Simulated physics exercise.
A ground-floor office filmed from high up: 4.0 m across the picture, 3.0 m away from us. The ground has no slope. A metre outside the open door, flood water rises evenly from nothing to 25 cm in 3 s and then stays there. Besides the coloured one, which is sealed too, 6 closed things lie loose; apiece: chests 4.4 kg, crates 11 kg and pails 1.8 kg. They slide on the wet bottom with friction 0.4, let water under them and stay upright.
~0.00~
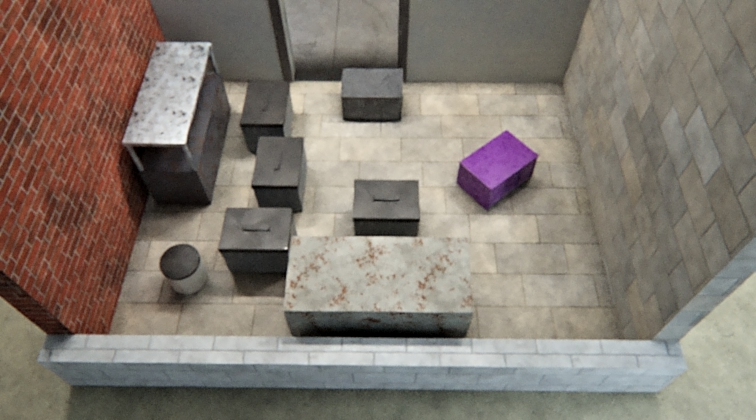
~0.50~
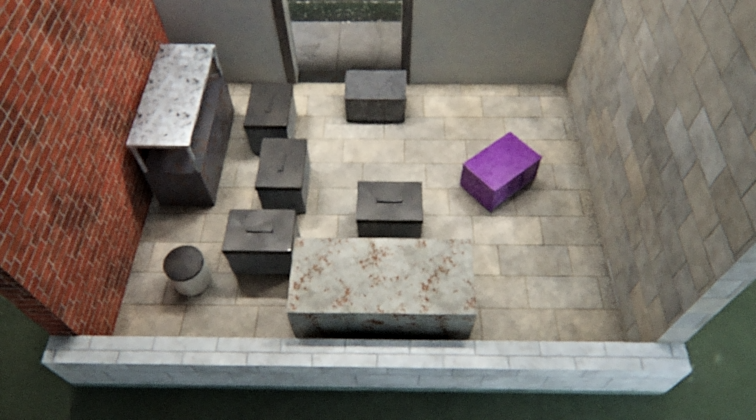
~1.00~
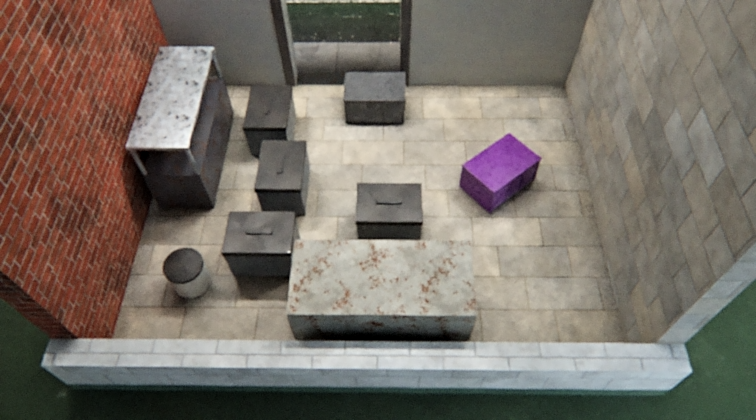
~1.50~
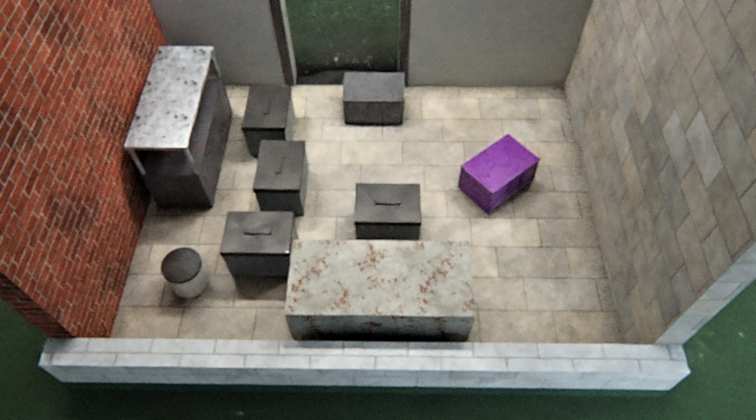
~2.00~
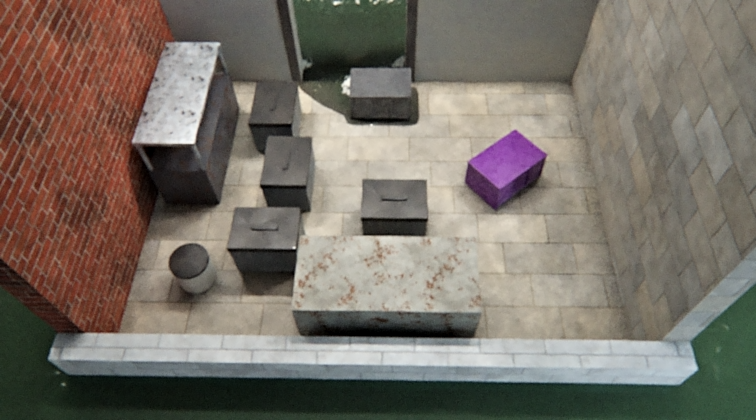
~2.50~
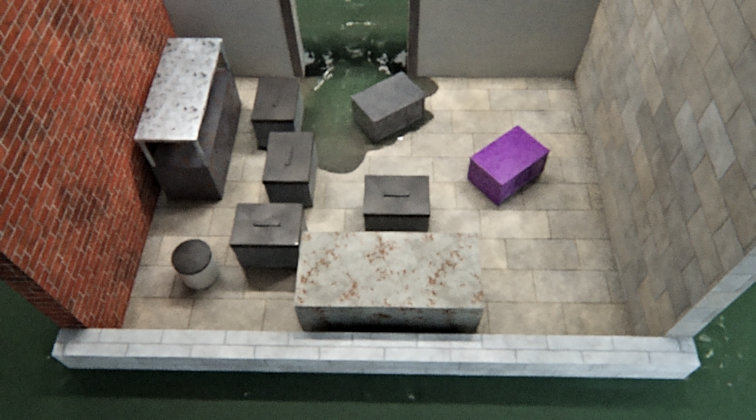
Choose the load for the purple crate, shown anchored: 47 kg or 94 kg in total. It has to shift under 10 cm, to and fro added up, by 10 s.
For it, the smaller load will do.
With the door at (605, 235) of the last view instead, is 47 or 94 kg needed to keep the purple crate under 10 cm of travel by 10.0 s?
In that case only the larger load is enough.
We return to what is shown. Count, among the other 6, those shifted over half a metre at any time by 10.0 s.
That makes 5.
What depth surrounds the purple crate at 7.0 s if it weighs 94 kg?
About 6 cm.
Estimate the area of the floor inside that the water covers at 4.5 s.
About 8.5 m2.
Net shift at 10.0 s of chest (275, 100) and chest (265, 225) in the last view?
In that order: 150 cm, 60 cm.
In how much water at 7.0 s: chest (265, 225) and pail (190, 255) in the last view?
About 16 and 13 cm.
After 3.5 s the purple crate would be 0 cm from its start with 47 kg and 0 cm from its start with 94 kg; 0 cm of water round it then.
After 4.5 s the purple crate would be 0 cm from its start with 47 kg and 0 cm from its start with 94 kg; 4 cm of water round it then.
After 7.0 s the purple crate would be 0 cm from its start with 47 kg and 0 cm from its start with 94 kg; 6 cm of water round it then.
After 10.0 s the purple crate would be 1 cm from its start with 47 kg and 0 cm from its start with 94 kg; 10 cm of water round it then.
